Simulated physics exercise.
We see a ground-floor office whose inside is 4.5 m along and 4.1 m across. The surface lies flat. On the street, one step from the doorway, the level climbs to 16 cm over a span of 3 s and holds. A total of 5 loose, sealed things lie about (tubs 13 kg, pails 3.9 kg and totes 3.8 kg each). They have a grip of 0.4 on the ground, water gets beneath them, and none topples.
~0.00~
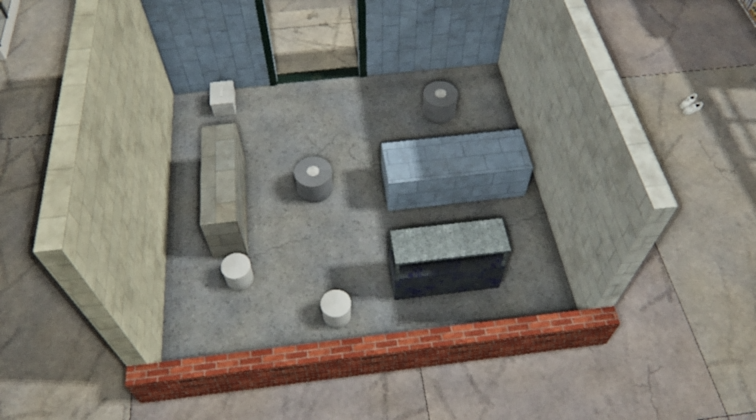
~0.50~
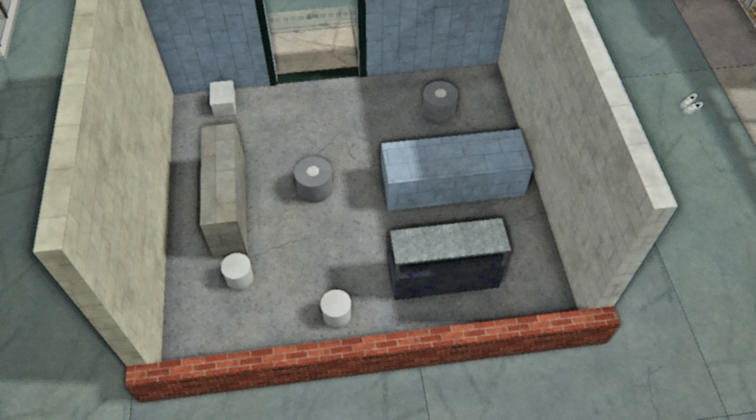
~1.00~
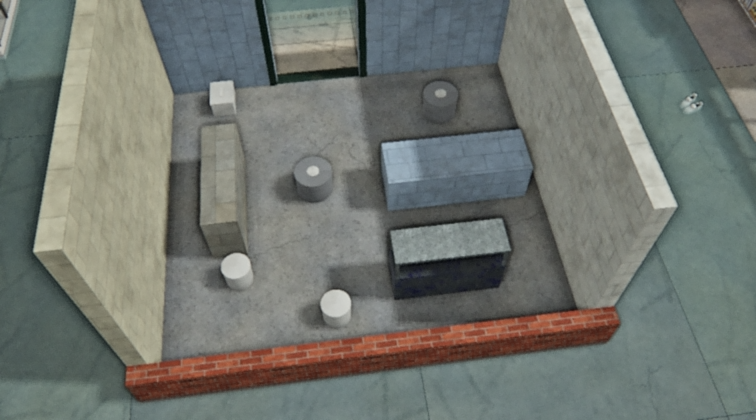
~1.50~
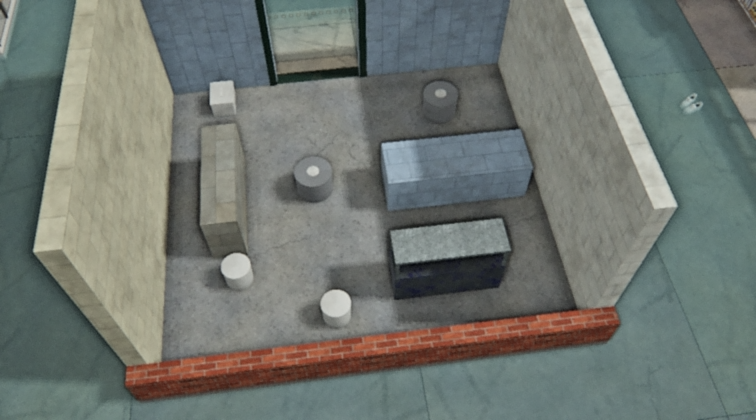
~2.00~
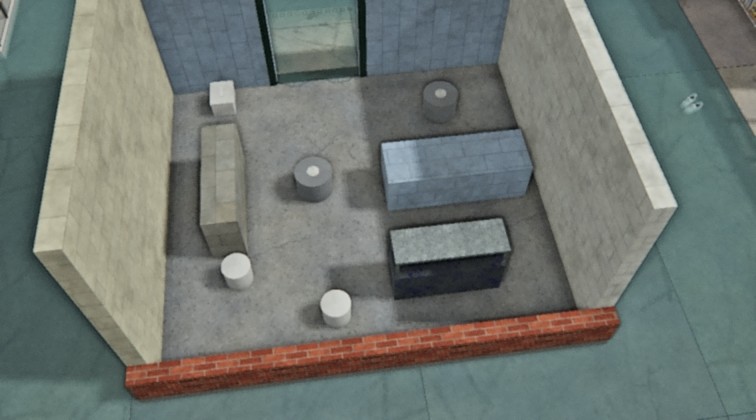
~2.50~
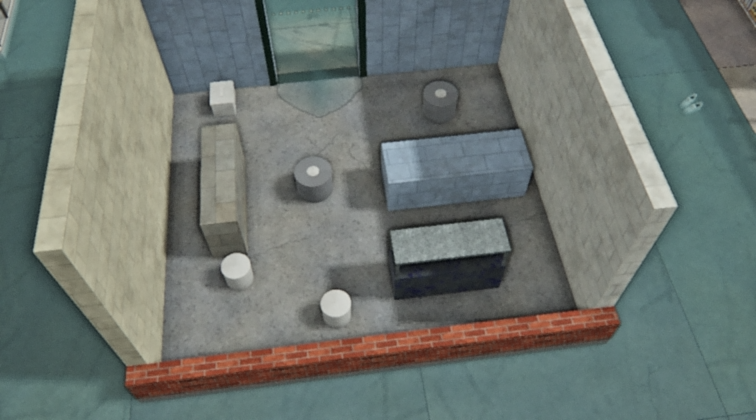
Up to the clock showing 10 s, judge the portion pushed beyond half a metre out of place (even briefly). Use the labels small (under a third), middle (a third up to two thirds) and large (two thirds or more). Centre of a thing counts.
Small.
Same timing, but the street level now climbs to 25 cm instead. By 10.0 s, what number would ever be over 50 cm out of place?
Result: 2.
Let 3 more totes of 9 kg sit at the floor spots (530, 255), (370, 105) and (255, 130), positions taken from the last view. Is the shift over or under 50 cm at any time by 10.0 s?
Order as asked - falls below the limit, falls below the limit, falls below the limit.
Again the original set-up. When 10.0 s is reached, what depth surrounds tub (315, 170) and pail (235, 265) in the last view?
Close to 6 and 4 centimetres.
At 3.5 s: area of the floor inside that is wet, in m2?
Flooded: Near 2.5 m2.
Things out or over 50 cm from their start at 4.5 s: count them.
Count then: 0.
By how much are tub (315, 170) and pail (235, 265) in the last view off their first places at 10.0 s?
The first is 10 cm from its start, the second 0 cm.
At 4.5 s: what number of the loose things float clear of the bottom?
Total: 0.
After 3.5 s 0 of 5 are over 50 cm from their spots; 0 afloat.
After 4.5 s 0 of 5 are over 50 cm from their spots; 0 afloat.
After 7.0 s 0 of 5 are over 50 cm from their spots; 1 afloat.
After 10.0 s 1 of 5 are over 50 cm from their spots, and 1 have been at some point; 1 afloat.
